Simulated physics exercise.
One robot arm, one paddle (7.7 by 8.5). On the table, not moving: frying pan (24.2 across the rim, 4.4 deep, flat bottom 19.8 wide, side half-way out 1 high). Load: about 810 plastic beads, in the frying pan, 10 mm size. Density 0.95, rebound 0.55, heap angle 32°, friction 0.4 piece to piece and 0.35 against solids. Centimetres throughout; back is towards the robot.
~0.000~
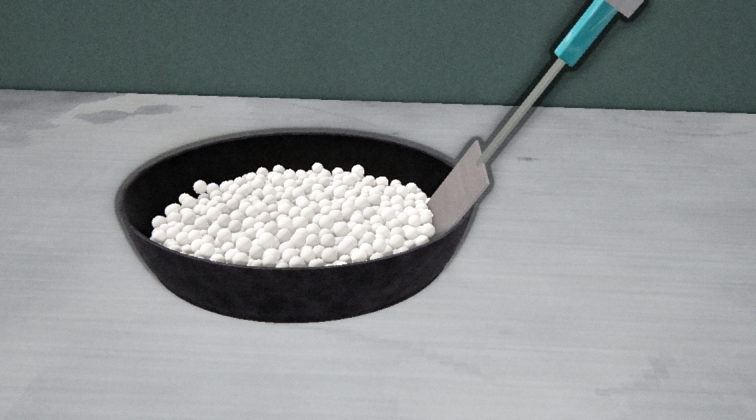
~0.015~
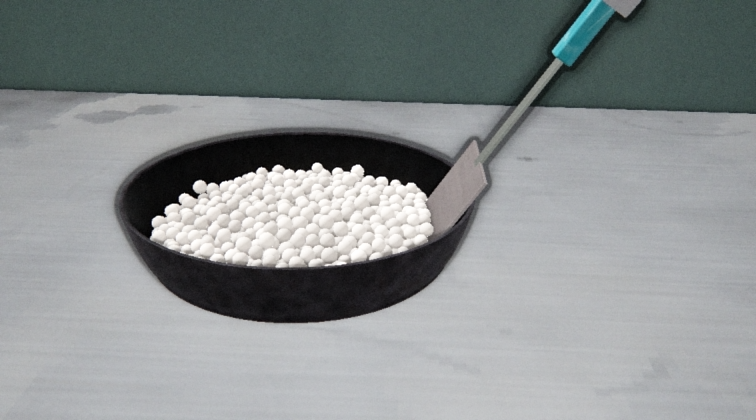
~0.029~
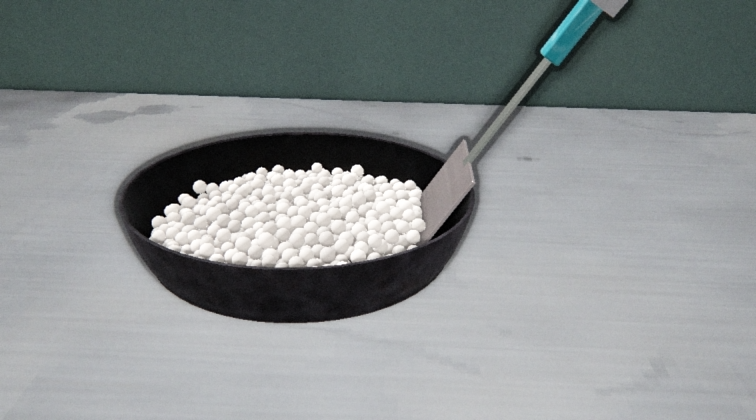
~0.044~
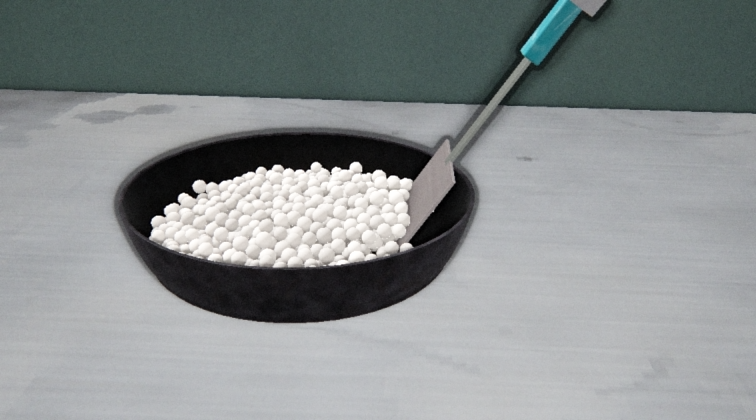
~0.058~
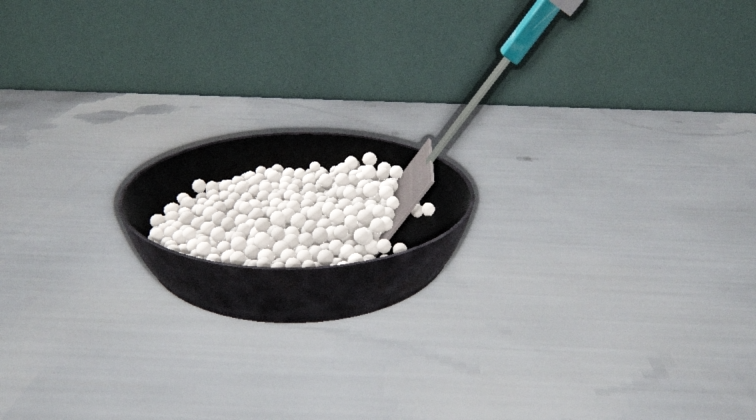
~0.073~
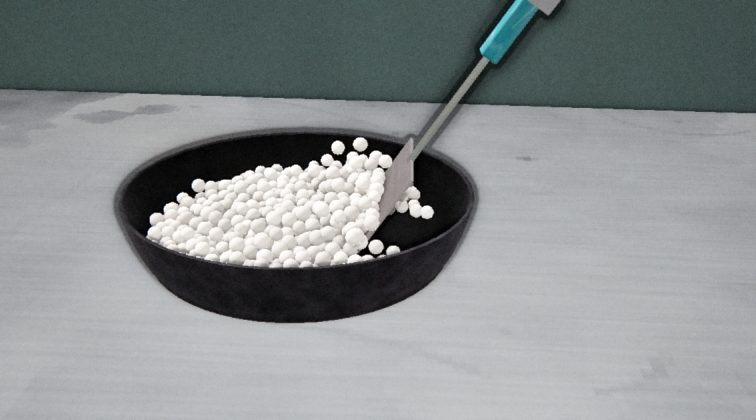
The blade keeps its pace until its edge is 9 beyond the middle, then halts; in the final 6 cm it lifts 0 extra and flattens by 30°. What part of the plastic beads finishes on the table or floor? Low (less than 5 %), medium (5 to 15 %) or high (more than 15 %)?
Answer: Medium; 5 to 15 % of the plastic beads finish on the table or floor.
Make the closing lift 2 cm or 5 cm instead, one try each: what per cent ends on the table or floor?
About 15 and 20 per cent.
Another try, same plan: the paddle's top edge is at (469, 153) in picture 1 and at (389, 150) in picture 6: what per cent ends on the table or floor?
About 15 per cent.
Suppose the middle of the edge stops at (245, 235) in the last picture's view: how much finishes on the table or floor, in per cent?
Some 0 per cent.
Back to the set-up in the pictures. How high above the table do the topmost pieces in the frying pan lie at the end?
Roughly 6.0 cm.
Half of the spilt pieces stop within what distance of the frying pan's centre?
Some 18 cm.
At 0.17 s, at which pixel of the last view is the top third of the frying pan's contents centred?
Around (233, 191).
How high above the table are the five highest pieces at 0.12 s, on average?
Some 7 cm.
After 0.12 s, sloping 57°, highest piece 8 above the table; 811 in the frying pan.
After 0.17 s, sloping 47°, highest piece 8 above the table; 811 in the frying pan.
After 0.39 s, sloping 27°, highest piece 7 above the table; 755 in the frying pan, 47 on the table or floor, 9 on the blade or in flight.
After 1.44 s, sloping 27°, highest piece 5 above the table; 750 in the frying pan, 61 on the table or floor.
At rest, 750 in the frying pan, 61 on the table or floor. That is 8 % on the table or floor.
